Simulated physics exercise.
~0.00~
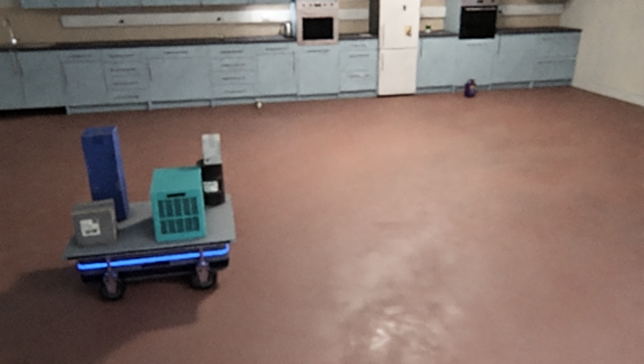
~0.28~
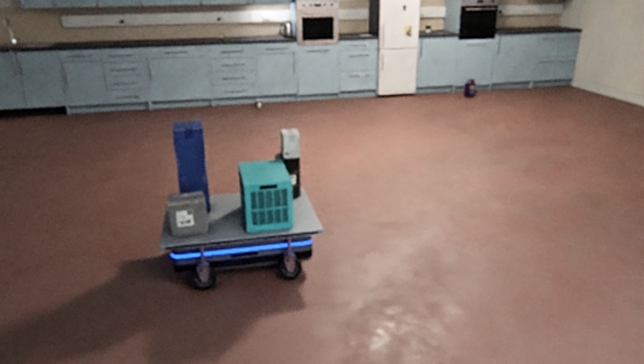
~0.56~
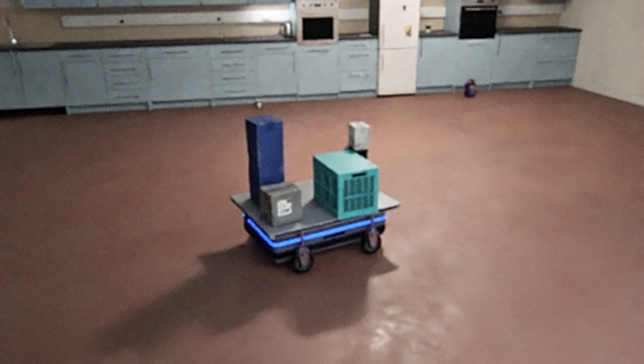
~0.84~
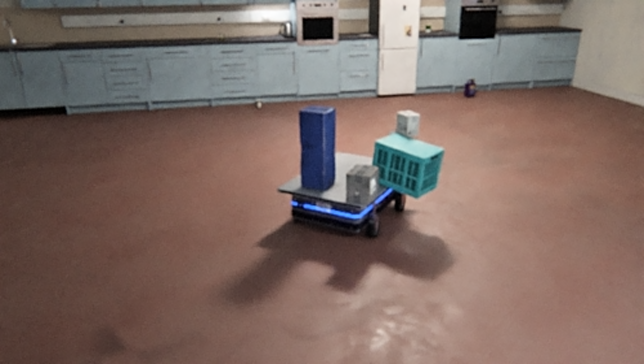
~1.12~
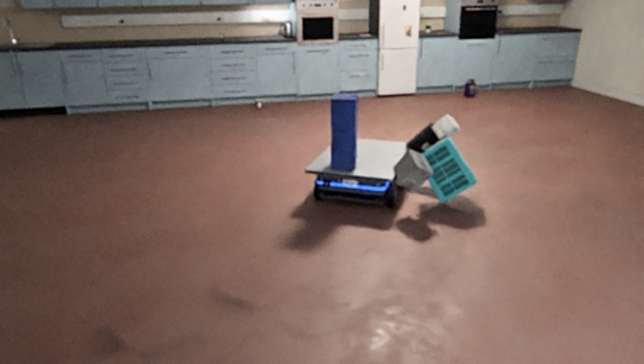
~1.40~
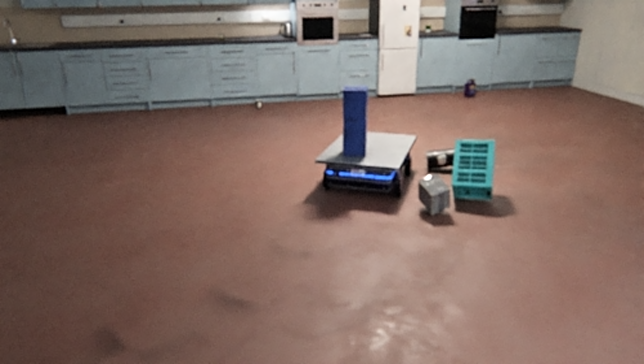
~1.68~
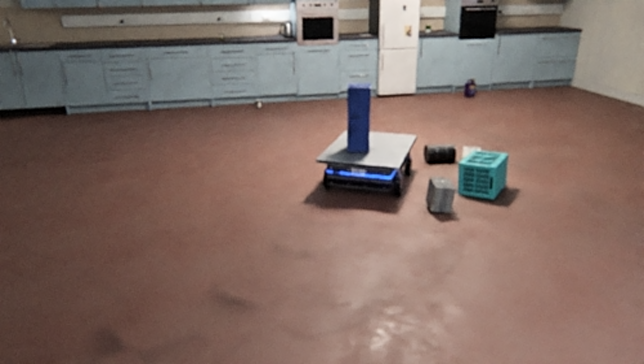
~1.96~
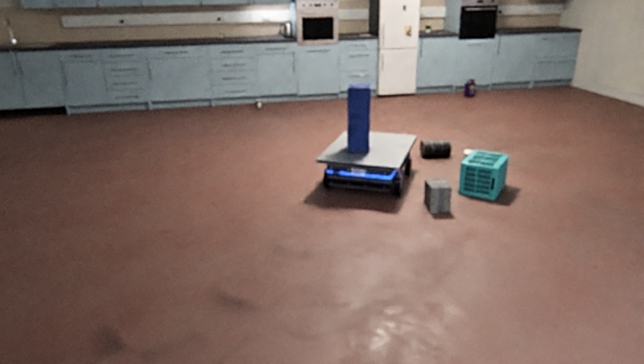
A low flat cart with a glowing blue strip rolls to the right across a reddish-brown kitchen floor, carrying a tall blue box, a grey box, a turquoise crate and a white box on a black canister. It then curves away toward the cabinets, and the crate slides over the deck's right edge with the white box close by. The grey box, canister and white box follow, tilting and tumbling off as the cart slows. They land on the floor beside the crate, which tips over and settles. The cart stands still with only the blue box upright on its deck.
